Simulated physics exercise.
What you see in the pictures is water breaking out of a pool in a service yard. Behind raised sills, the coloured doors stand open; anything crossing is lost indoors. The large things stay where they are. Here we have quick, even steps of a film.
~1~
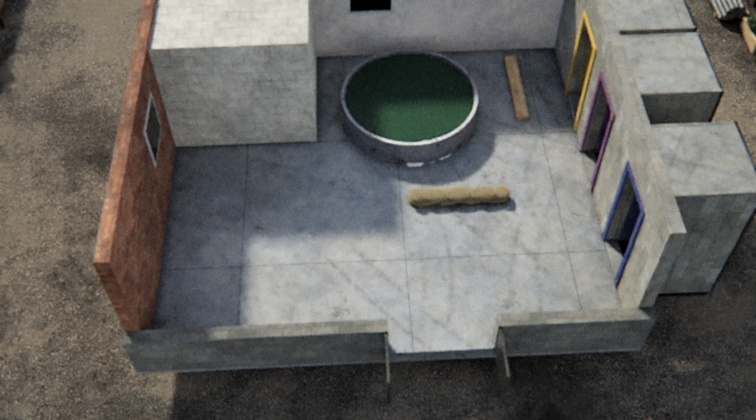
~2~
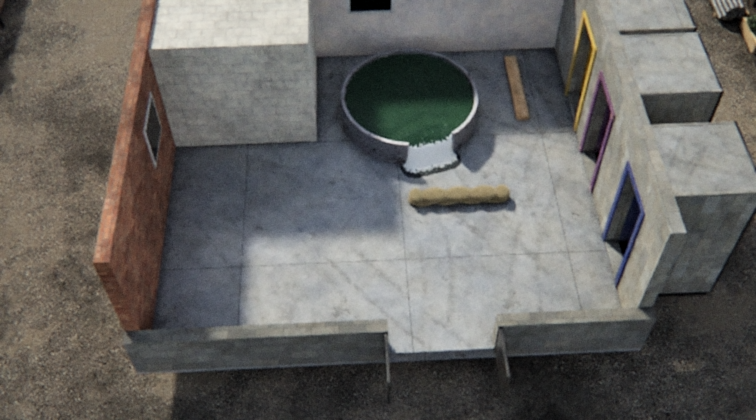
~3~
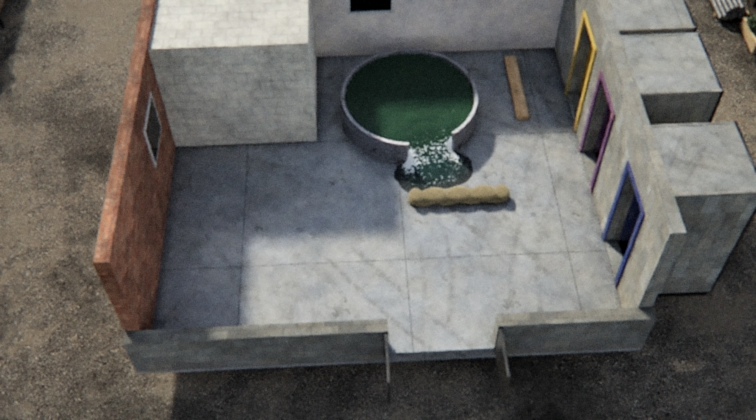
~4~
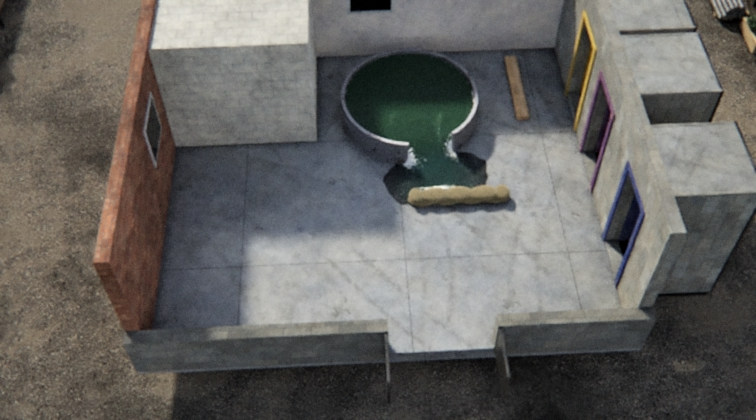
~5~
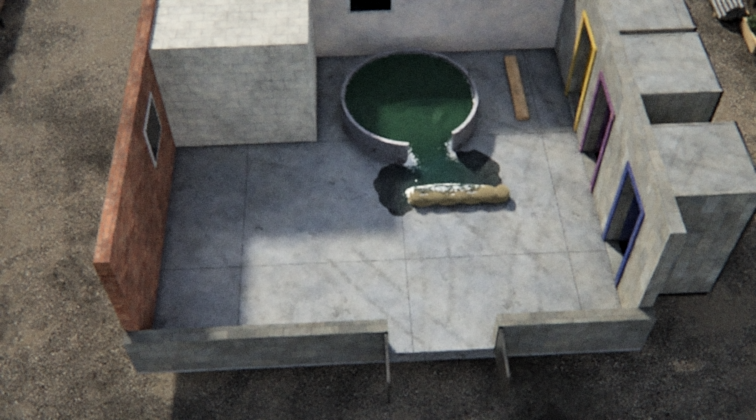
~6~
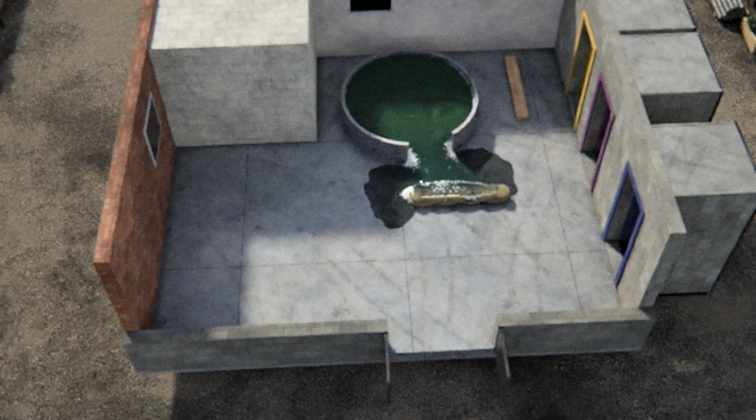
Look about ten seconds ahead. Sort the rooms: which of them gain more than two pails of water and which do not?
The yellow door gains no more; the purple door gains more; the blue door gains no more.
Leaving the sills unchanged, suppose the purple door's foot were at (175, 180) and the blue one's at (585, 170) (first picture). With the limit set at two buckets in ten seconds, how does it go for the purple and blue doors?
Purple: Comes in low; blue: Comes in high.
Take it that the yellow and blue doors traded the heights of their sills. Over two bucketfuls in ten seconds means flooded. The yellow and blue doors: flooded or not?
Then the yellow door overshoots and the blue door falls short.
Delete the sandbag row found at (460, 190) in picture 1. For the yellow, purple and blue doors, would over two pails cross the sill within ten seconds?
One by one: Yellow is under, purple lets less in, blue is over.
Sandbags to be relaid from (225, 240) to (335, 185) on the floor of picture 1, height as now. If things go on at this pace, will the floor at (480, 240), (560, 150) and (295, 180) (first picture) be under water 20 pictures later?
Submerged, spared, spared.
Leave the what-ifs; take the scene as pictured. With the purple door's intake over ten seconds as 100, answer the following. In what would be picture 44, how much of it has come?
My estimate is close to 80 per cent.
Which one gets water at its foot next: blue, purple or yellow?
The door marked purple.
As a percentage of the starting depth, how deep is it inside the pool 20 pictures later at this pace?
Roughly 58 per cent.
A moment on, water covers 15 % of the floor; the yellow door not reached, the purple door not reached, the blue door not reached.
Next, water covers 35 % of the floor; the yellow door wet at the sill, nothing in, the purple door over two buckets in, the blue door not reached.
Then, water covers 65 % of the floor; the yellow door wet at the sill, nothing in, the purple door far over two buckets in, the blue door wet at the sill, nothing in.
Later, water covers 75 % of the floor; the yellow door wet at the sill, nothing in, the purple door far over two buckets in, the blue door wet at the sill, nothing in.
In the end, water covers 90 % of the floor; the yellow door wet at the sill, nothing in, the purple door far over two buckets in, the blue door wet at the sill, nothing in.
